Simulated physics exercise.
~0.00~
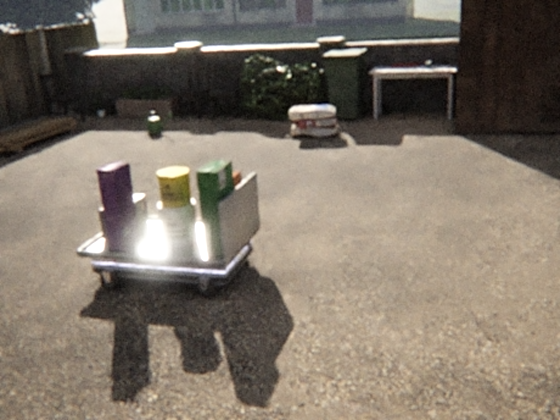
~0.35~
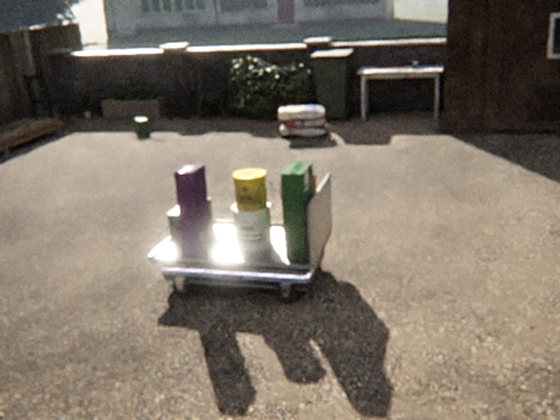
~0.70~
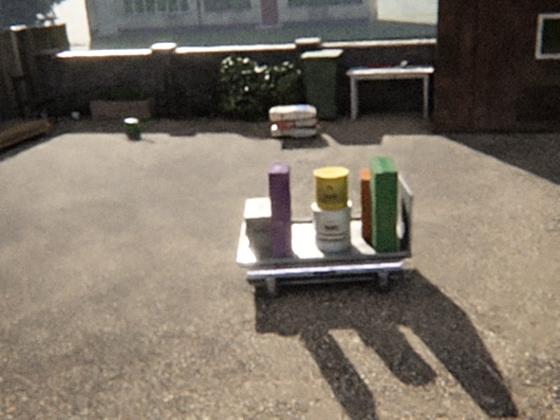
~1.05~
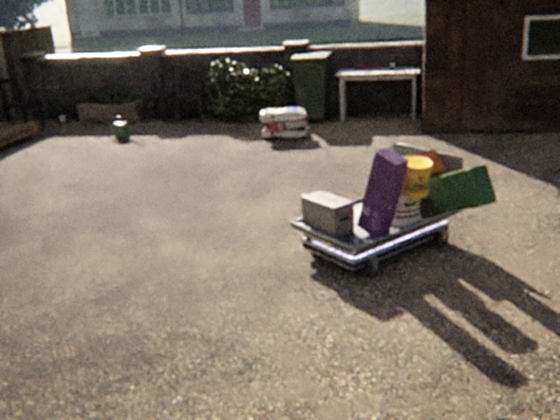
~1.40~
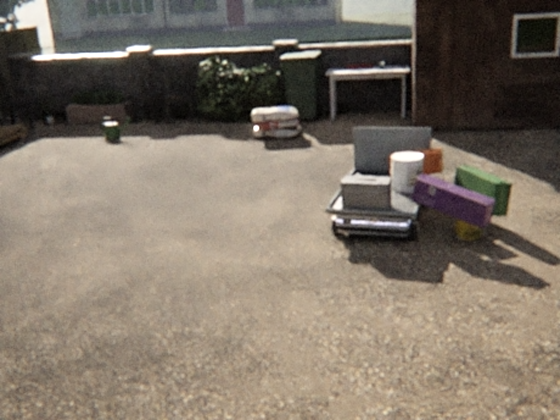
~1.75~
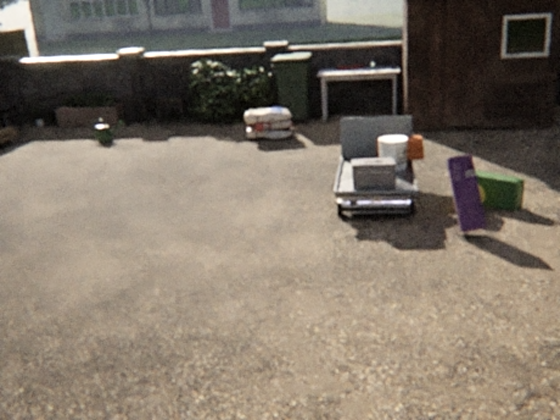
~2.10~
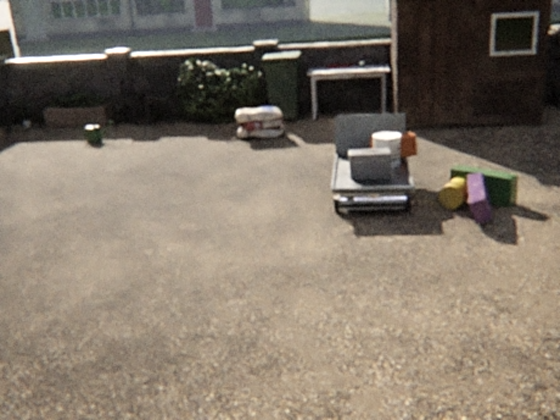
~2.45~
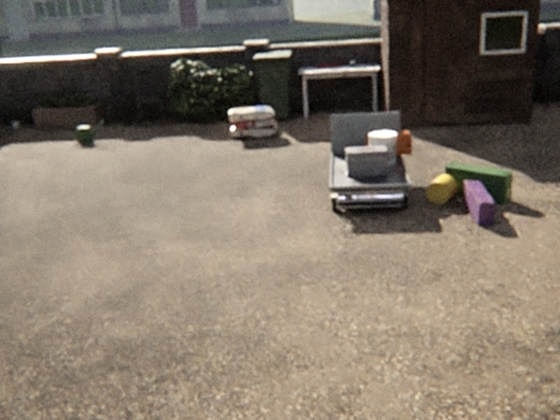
Flat cart crossing a yard rightward, swinging away and stopping, spilling green box, purple box and yellow pail onto the ground.
